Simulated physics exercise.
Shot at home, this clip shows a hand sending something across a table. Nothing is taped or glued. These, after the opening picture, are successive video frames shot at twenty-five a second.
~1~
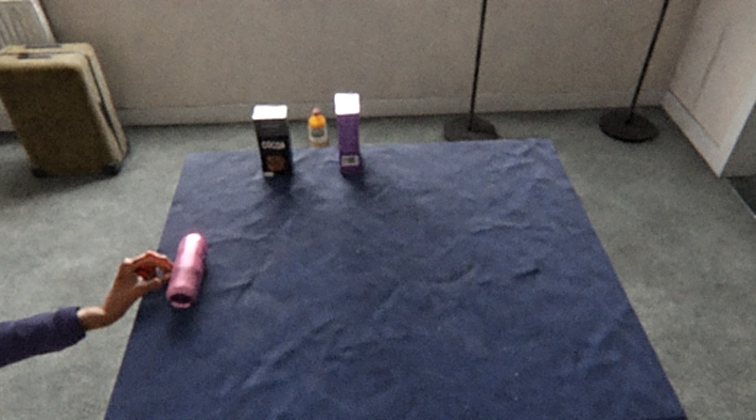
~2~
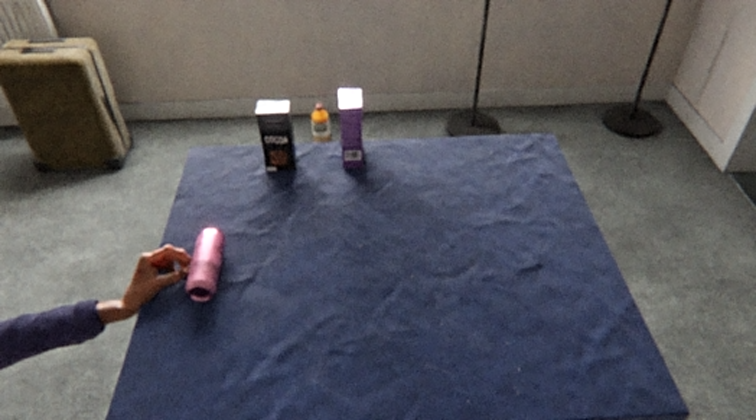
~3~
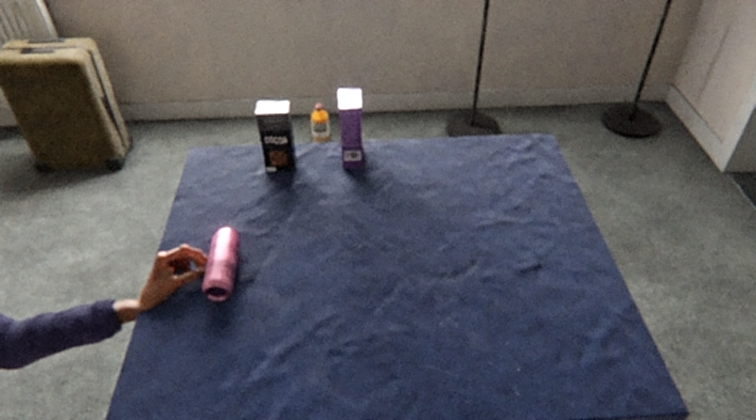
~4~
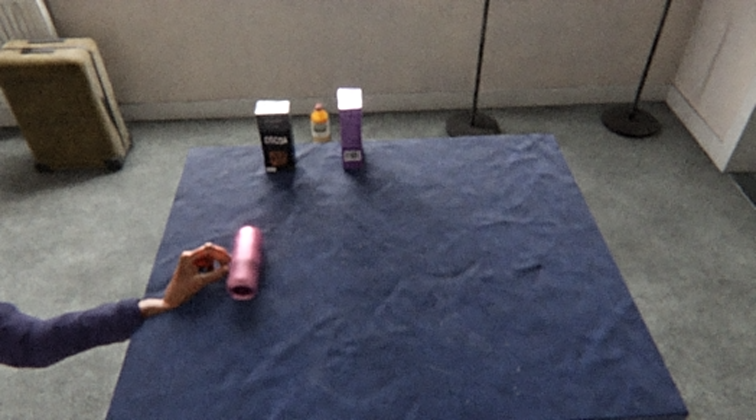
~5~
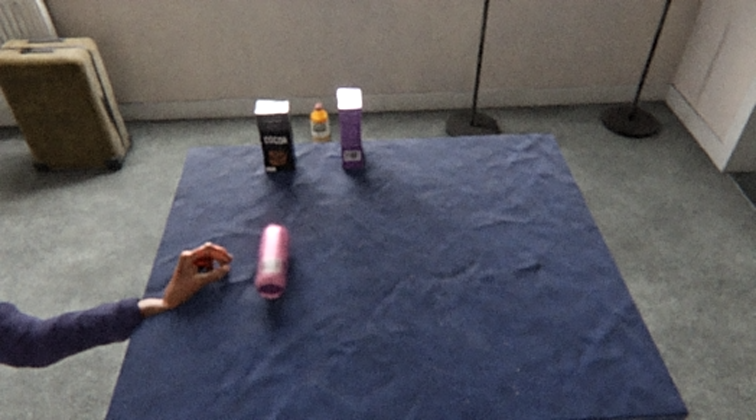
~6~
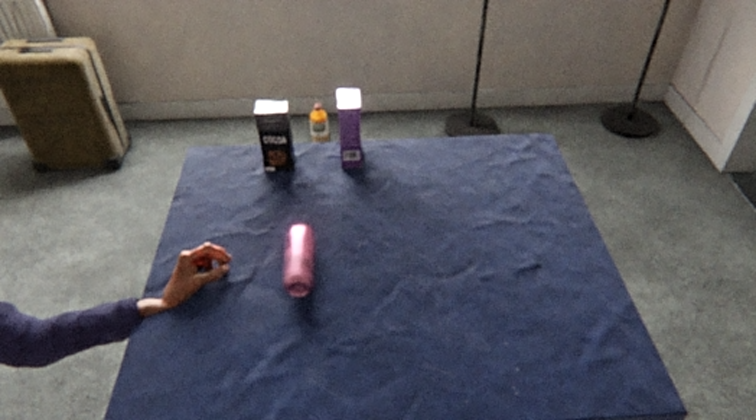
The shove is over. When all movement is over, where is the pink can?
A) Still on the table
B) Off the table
(B) Off the table.
Then, 0.20 s after the last picture, pink can rolled well along near (432, 253).
Then, 0.40 s after the last picture, pink can rolled well along near (557, 247).
Then, 0.70 s after the last picture, pink can now off the table.
Then, 0.90 s after the last picture, things are still on the move.
By the end, off the table, pink can.
